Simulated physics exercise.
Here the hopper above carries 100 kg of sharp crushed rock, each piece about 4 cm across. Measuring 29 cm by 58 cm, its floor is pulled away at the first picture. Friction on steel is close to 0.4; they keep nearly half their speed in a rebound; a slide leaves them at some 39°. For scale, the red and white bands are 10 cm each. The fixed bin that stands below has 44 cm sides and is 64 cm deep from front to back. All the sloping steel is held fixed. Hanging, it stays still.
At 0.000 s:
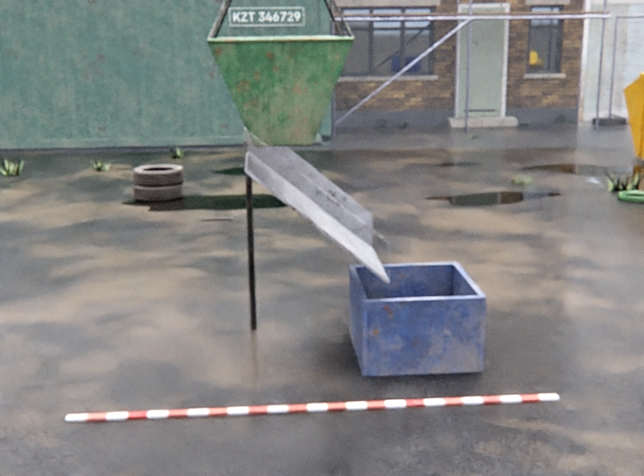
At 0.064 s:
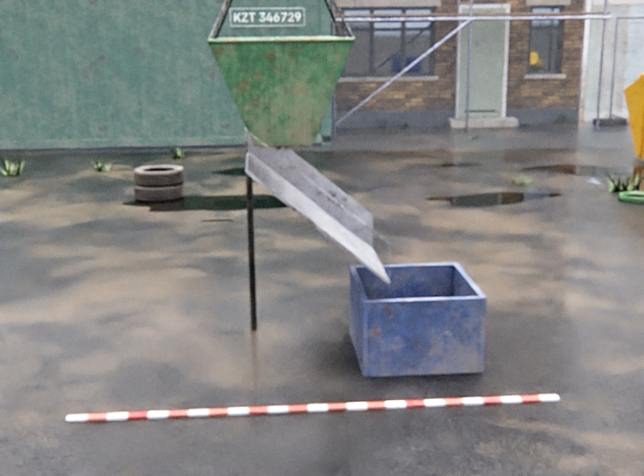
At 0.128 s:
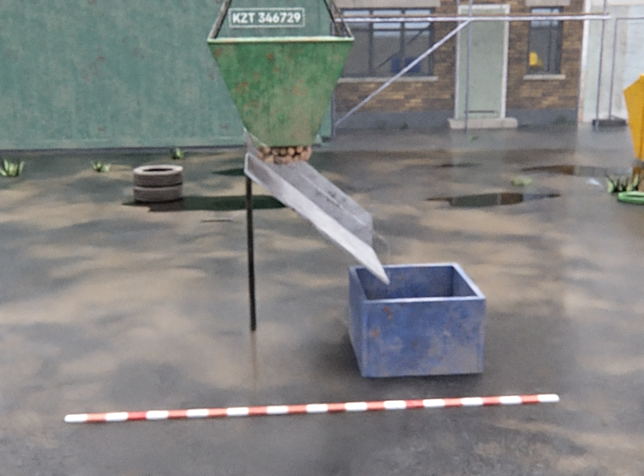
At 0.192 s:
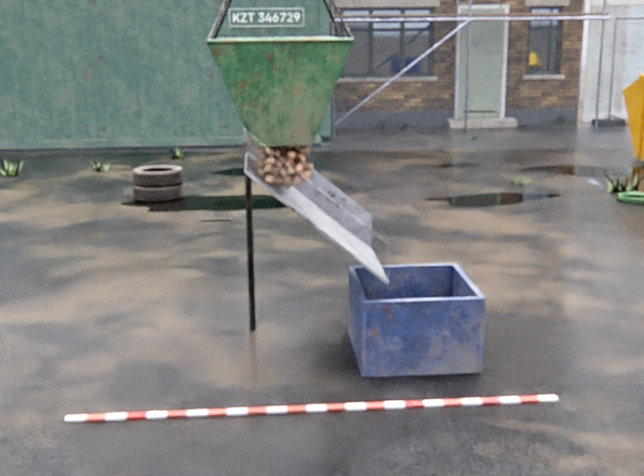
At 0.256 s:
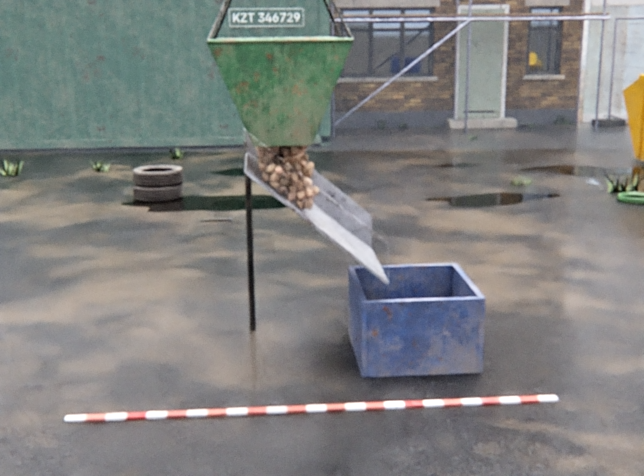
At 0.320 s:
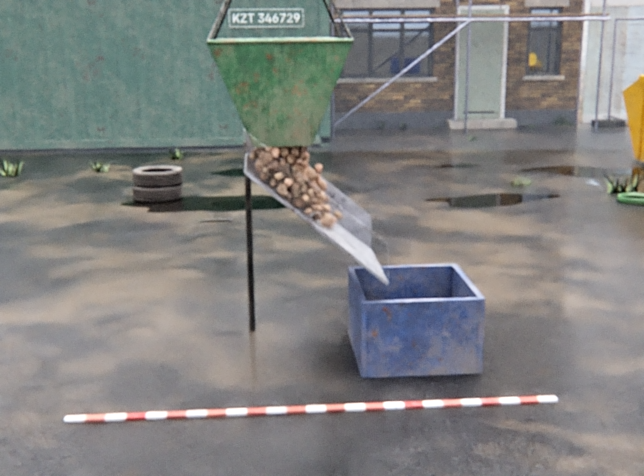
A green hopper with a white-lettered plate hangs above a tilted grey chute on a dark post, with a blue open box at its lower right, seen from slightly above in a wet yard. Behind are a green wall, stacked tyres and a brick building; a red-and-white striped pole lies in front. Brownish lumps emerge beneath the hopper and slide rightward down the chute in a lengthening stream, while the view stays still.
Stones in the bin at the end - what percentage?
Roughly 97 percent.
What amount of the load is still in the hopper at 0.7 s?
0 %, roughly.
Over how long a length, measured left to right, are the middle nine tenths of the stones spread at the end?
I'd say close to 50 cm, left to right.
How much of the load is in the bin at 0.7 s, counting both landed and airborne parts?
Something like 25 percent.
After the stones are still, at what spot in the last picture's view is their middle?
Middle at rest: Roughly (429, 330).
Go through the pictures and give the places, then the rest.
The outlet is at (283, 135); nothing has dropped yet, in the first frame.
The outlet is at (284, 136); 5 % is out, in the second frame.
Outlet at (283, 136), the stream shows down to (286, 158); 86 % still inside, in the third frame.
Outlet at (283, 136), the stream shows down to (287, 179); 72 % still inside, in the fourth frame.
Outlet at (283, 136), the stream shows down to (304, 197); 60 % still inside, in the fifth frame.
Outlet at (282, 137), the stream shows down to (328, 217); 45 % still inside, in the sixth frame.
After 0.7 s, 0 % in the hopper, 74 % on the steel, 26 % falling or lying in the bin, 1 % falling or lying beside or right of the bin; the stones farthest right are at (457, 331).
After 1.1 s, 0 % in the hopper, 15 % on the steel, 82 % falling or lying in the bin, 3 % falling or lying beside or right of the bin; the stones farthest right are at (489, 334).
After 1.7 s, 0 % in the hopper, 97 % falling or lying in the bin, 3 % falling or lying beside or right of the bin; the stones farthest right are at (532, 362).
After 2.6 s, 0 % in the hopper, 97 % falling or lying in the bin, 3 % falling or lying beside or right of the bin; the stones farthest right are at (532, 362).
After 4.5 s, 0 % in the hopper, 97 % in the bin, 3 % beside or right of the bin; the stones farthest right are at (532, 362).
